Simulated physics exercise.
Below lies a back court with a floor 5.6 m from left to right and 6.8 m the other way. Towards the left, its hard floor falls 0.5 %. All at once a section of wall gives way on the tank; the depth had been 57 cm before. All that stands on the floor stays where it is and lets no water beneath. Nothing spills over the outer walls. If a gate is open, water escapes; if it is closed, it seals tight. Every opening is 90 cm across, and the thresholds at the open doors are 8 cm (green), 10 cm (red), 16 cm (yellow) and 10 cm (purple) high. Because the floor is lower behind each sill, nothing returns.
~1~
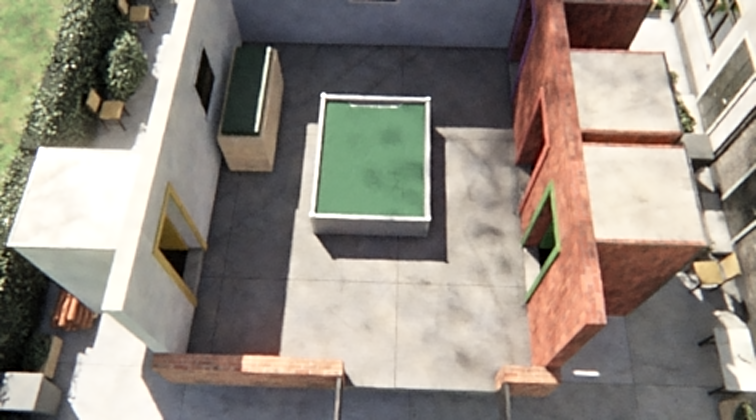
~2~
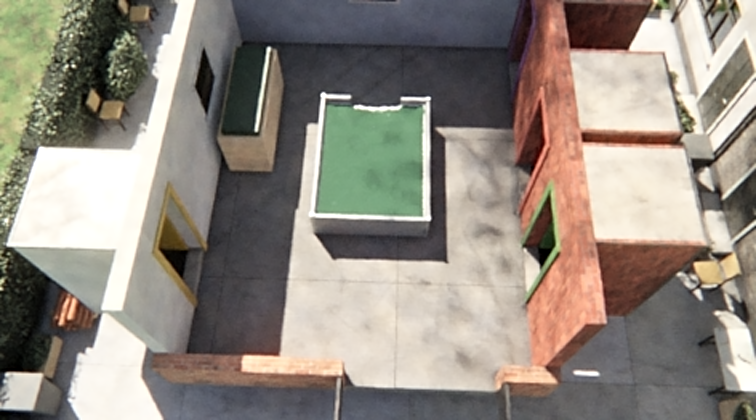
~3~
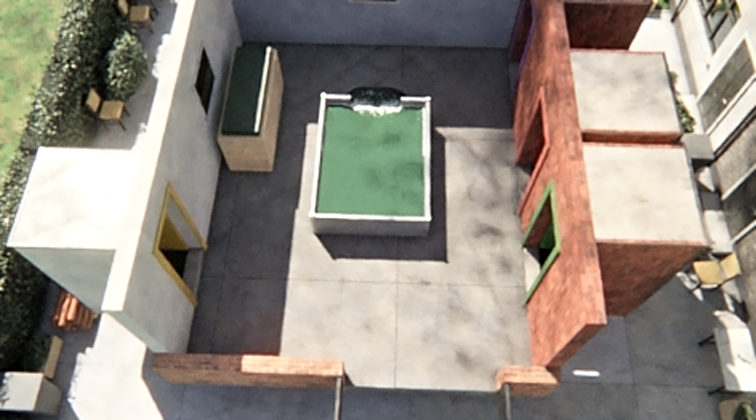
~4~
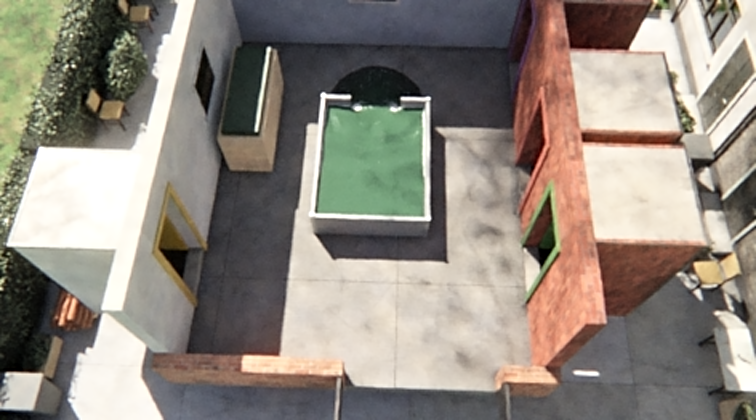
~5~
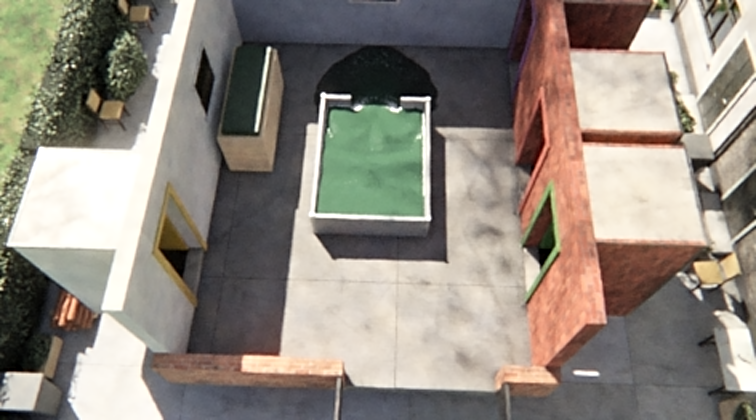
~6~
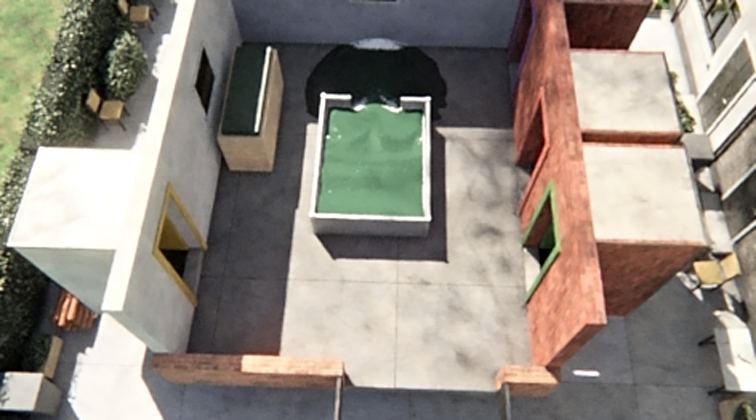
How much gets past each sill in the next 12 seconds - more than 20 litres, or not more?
At the green door the limit will not be crossed; at the red door the limit will not be crossed; at the yellow door the limit will not be crossed; at the purple door the limit will be crossed.
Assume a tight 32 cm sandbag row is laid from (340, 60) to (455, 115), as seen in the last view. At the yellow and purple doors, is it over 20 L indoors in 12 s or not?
Result: Yellow door inside the limit; purple door inside the limit.
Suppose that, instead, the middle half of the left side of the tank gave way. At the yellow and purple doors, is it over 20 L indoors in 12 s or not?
Outcome at yellow: Not exceeded; outcome at purple: Not exceeded.
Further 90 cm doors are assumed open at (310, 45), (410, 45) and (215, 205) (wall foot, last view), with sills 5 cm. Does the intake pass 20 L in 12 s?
So, in the order given, it's beyond the mark, then beyond the mark, then shy of the mark.
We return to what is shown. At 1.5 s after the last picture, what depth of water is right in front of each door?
Measured in centimetres, the green door gives 0, the red door 0, the yellow door 0 and the purple door 13.
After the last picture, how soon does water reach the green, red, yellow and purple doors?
Green: 3.6 s; red: 2.6 s; yellow: 3.2 s; purple: 1.2 s.
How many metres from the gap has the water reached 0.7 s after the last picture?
2.8 m.
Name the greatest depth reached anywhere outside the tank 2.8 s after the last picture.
Some 30 cm deep.
Then, 0.7 s after the last picture water covers 15 % of the floor and is deepest (34 cm) near (376, 114); green door not reached, red door not reached, yellow door not reached, purple door not reached.
Then, 1.5 s after the last picture water covers 20 % of the floor and is deepest (32 cm) near (379, 51); green door not reached, red door not reached, yellow door not reached, purple door 13 cm at the sill, 2 L in.
Then, 2.8 s after the last picture water covers 35 % of the floor and is deepest (30 cm) near (251, 48); green door not reached, red door 2 cm at the sill, 0 L in, yellow door not reached, purple door 19 cm at the sill, 51 L in.
Then, 6.3 s after the last picture water covers 90 % of the floor and is deepest (18 cm) near (241, 54); green door 2 cm at the sill, 0 L in, red door 4 cm at the sill, 0 L in, yellow door 2 cm at the sill, 0 L in, purple door 13 cm at the sill, 115 L in.
Then, 11.3 s after the last picture water covers 100 % of the floor and is deepest (12 cm) near (247, 68); green door 4 cm at the sill, 0 L in, red door 3 cm at the sill, 0 L in, yellow door 8 cm at the sill, 0 L in, purple door 8 cm at the sill, 127 L in.
